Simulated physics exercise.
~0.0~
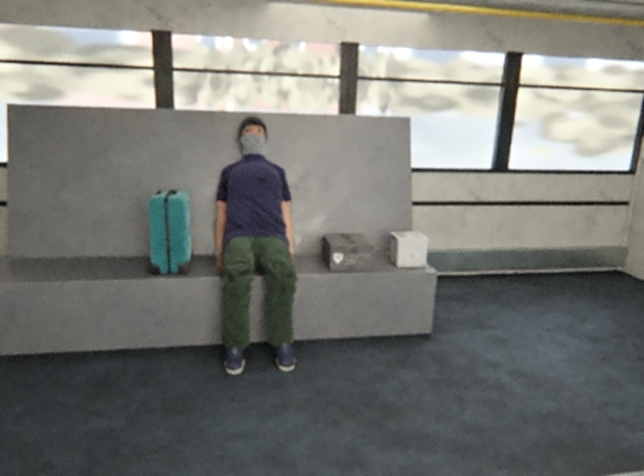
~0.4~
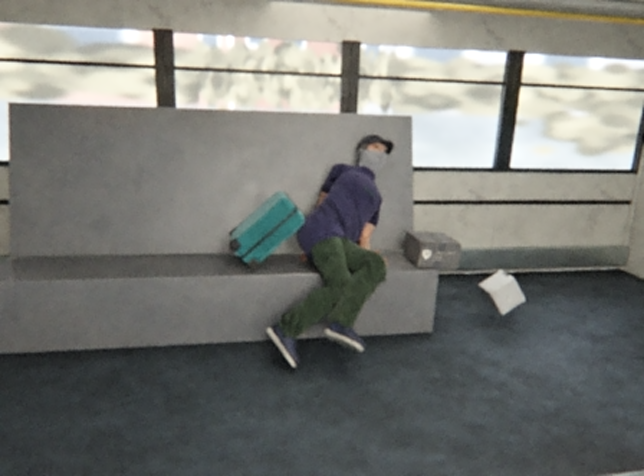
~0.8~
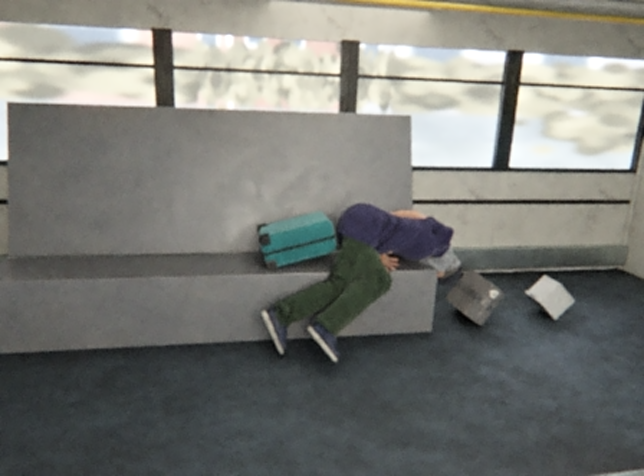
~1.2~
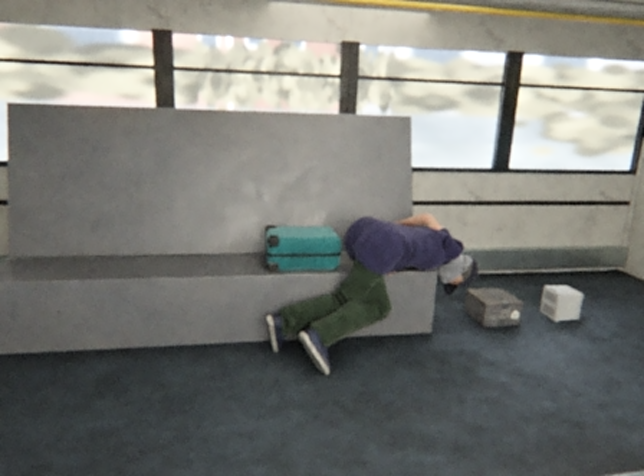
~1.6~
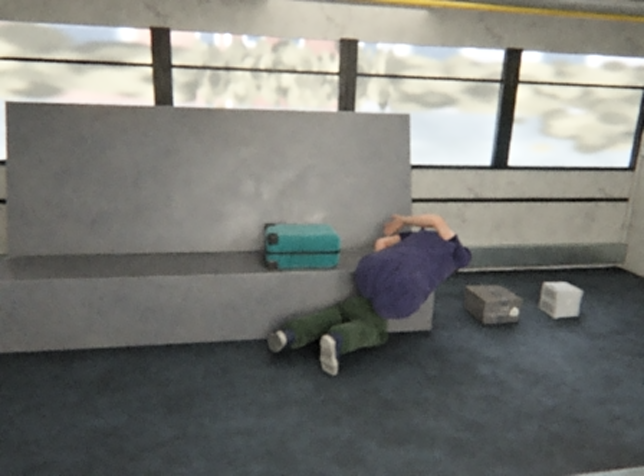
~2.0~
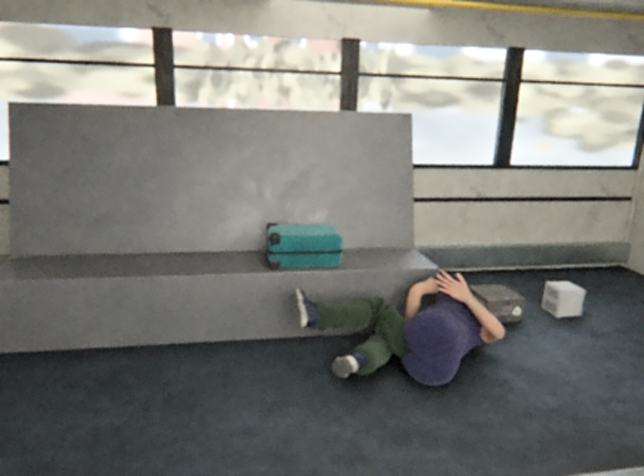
Inside a shuttle with wide windows, a passenger in a cap, grey face covering, purple shirt and green trousers sits slumped on a long grey bench, an upright teal case to the left and a grey carton and a white tub to the right. Suddenly everything lurches right, the passenger leaning over as the case tips and the tub leaves the bench. The carton follows it off the end, tumbling to the floor, while the passenger folds sideways, head hanging past the edge. The case settles on its side, still on the seat. Finally, the passenger slides off and crumples on the floor, arms raised around the head, near the fallen carton and tub.
